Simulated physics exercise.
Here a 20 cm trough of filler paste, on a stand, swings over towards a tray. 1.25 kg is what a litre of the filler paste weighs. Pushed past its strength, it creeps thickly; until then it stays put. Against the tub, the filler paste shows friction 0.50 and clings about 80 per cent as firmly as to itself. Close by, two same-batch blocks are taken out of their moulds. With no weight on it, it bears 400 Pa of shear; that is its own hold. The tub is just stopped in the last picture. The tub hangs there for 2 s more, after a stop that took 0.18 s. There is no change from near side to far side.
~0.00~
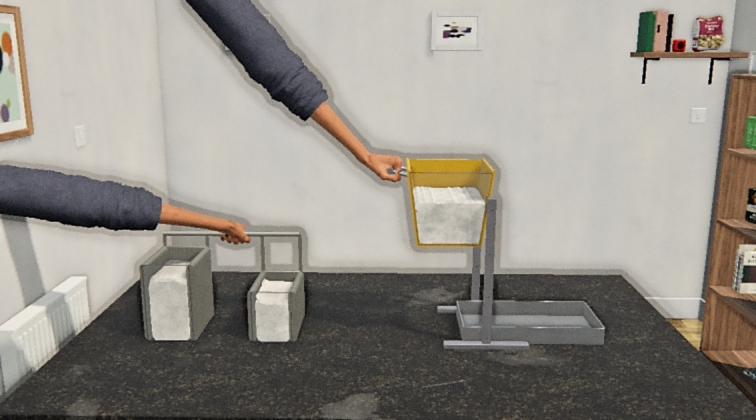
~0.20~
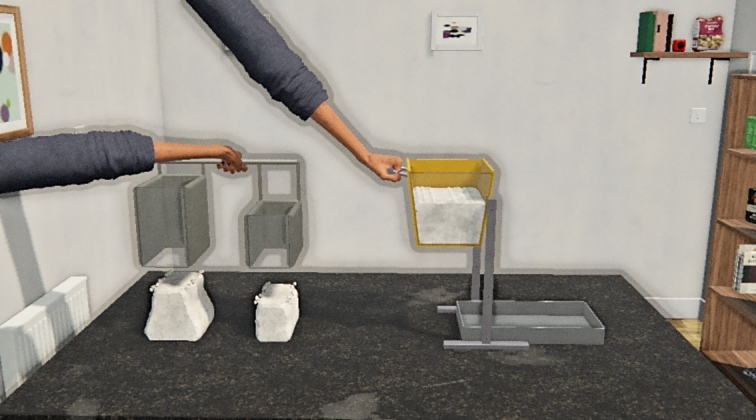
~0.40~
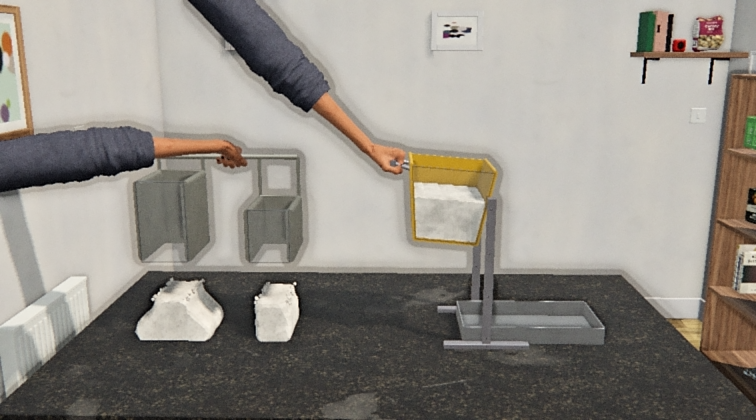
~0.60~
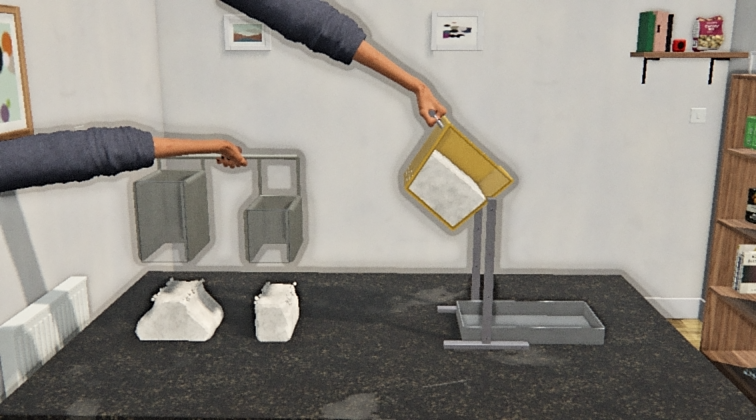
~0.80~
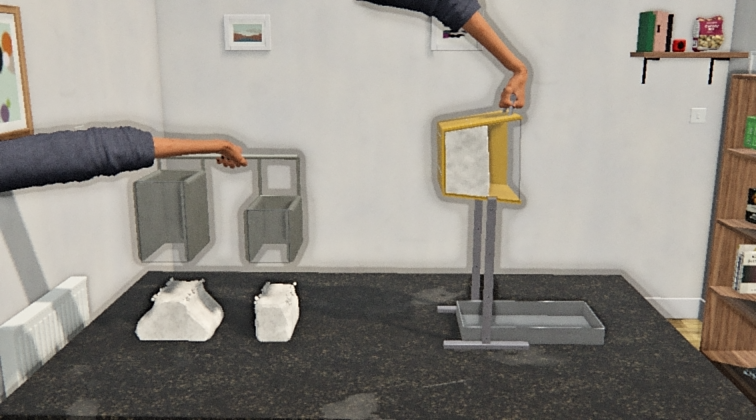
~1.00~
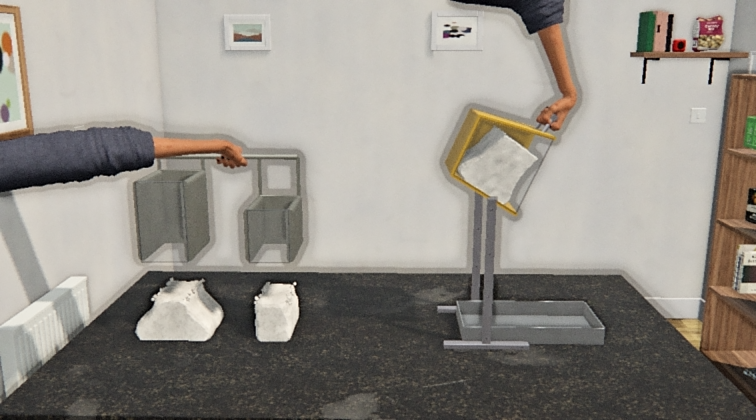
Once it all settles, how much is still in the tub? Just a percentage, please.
I would say about 0 percent.
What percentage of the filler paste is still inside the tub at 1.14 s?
Near 40 %.
By 1.14 s, the tub is at 114 degrees and holds 40 %.
By 1.31 s, the tub is at 114 degrees and holds 0 %.
By 1.48 s, the tub is at 114 degrees and holds 0 %.
By 1.65 s, the tub is at 114 degrees and holds 0 %.
By 3.00 s, at the end, the tub is at 114 degrees and holds 0 %.
